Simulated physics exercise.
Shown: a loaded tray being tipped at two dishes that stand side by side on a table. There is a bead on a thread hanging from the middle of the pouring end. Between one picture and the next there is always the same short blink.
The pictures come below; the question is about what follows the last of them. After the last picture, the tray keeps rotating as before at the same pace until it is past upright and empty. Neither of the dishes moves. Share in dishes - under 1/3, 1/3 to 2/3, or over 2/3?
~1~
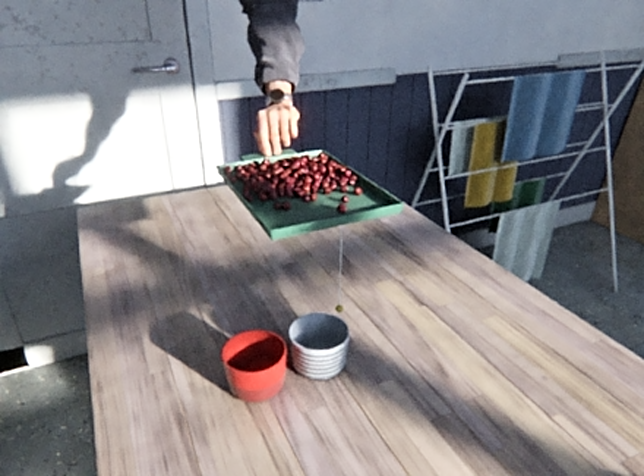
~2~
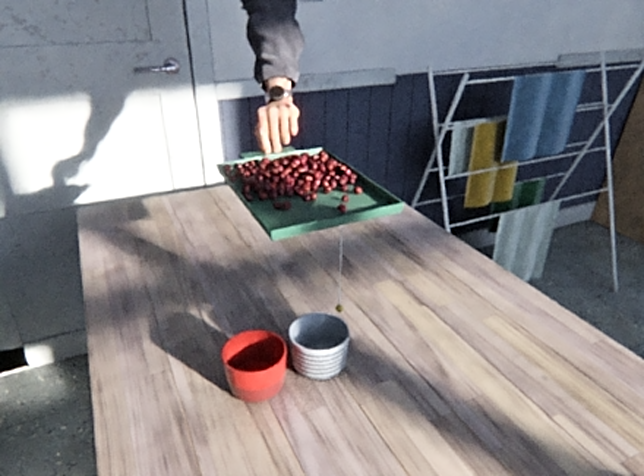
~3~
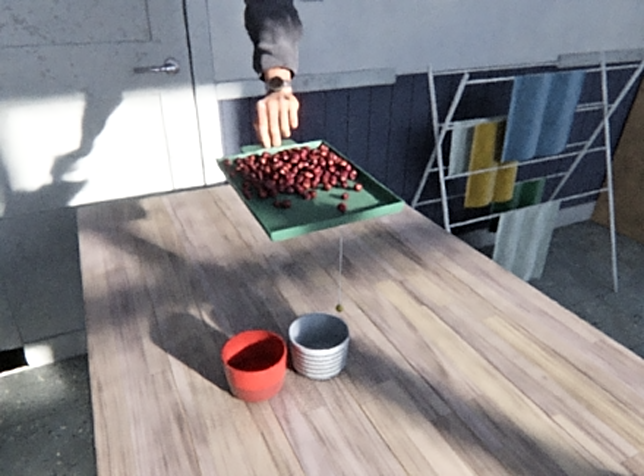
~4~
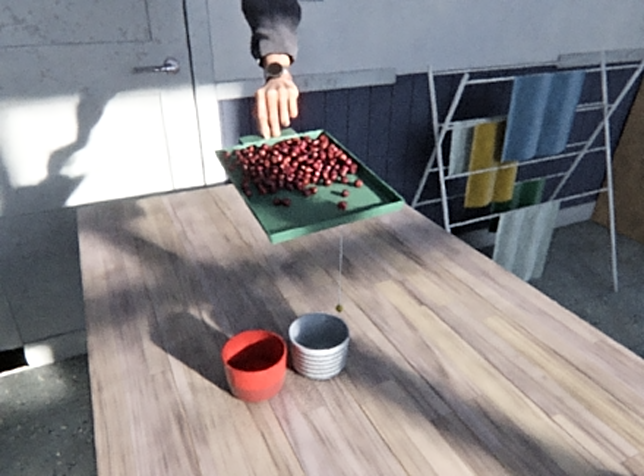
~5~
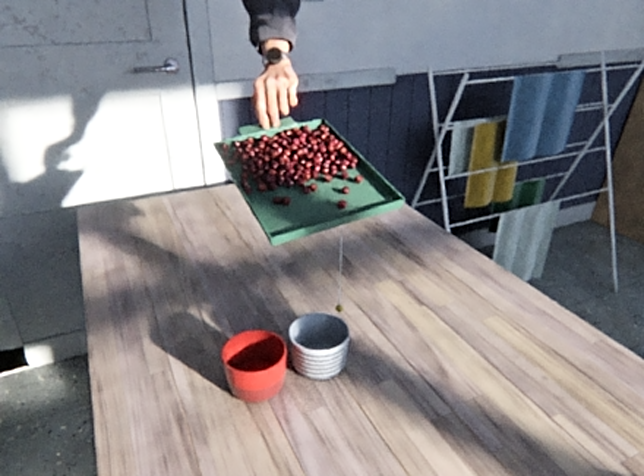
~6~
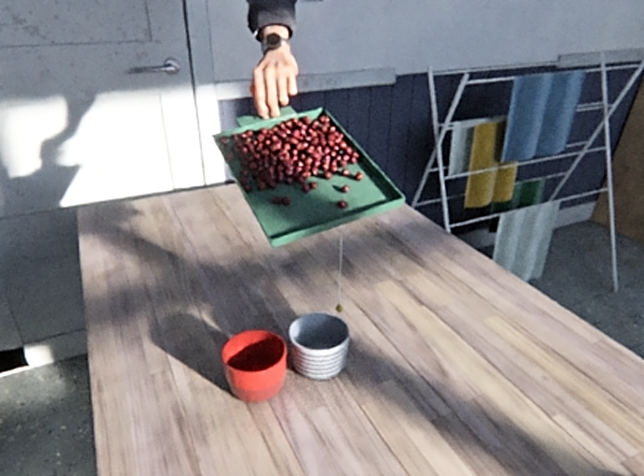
1/3 to 2/3.
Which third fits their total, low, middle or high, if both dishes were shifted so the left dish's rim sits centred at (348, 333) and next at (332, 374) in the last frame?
Taking the tries in order: Below one third and under a third.
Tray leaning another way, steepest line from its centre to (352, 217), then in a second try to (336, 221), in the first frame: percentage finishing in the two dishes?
I'd expect around 0 in a hundred first and around 10 in a hundred second.
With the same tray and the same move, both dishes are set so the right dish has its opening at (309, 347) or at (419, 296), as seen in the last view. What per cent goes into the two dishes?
The first position comes out at 50 per cent, the other at 0 per cent.
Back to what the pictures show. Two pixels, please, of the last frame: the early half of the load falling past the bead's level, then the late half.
The leading part at (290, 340), the rest of it at (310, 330).
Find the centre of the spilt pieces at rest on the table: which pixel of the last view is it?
I'd put the middle somewhere around (336, 424) in the last picture.
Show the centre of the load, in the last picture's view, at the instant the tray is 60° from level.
The middle of the pieces sits at roughly (300, 194).
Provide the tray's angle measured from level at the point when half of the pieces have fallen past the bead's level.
Angle: Approx. 110 degrees.
Shortly afterwards, tray tipped steeply; the bulk on the tray; only a few in the left dish; only a few outside both; a little in the air.
Next, tray tipped right over; the bulk on the tray; only a few in the left dish; only a few in the right dish; a little outside both; only a few in the air.
Some moments later, tray tipped past a quarter turn; near a quarter in the left dish; near a quarter in the right dish; near half outside both.
In the end, tray tipped past a quarter turn; near a quarter in the left dish; near a quarter in the right dish; near half outside both.
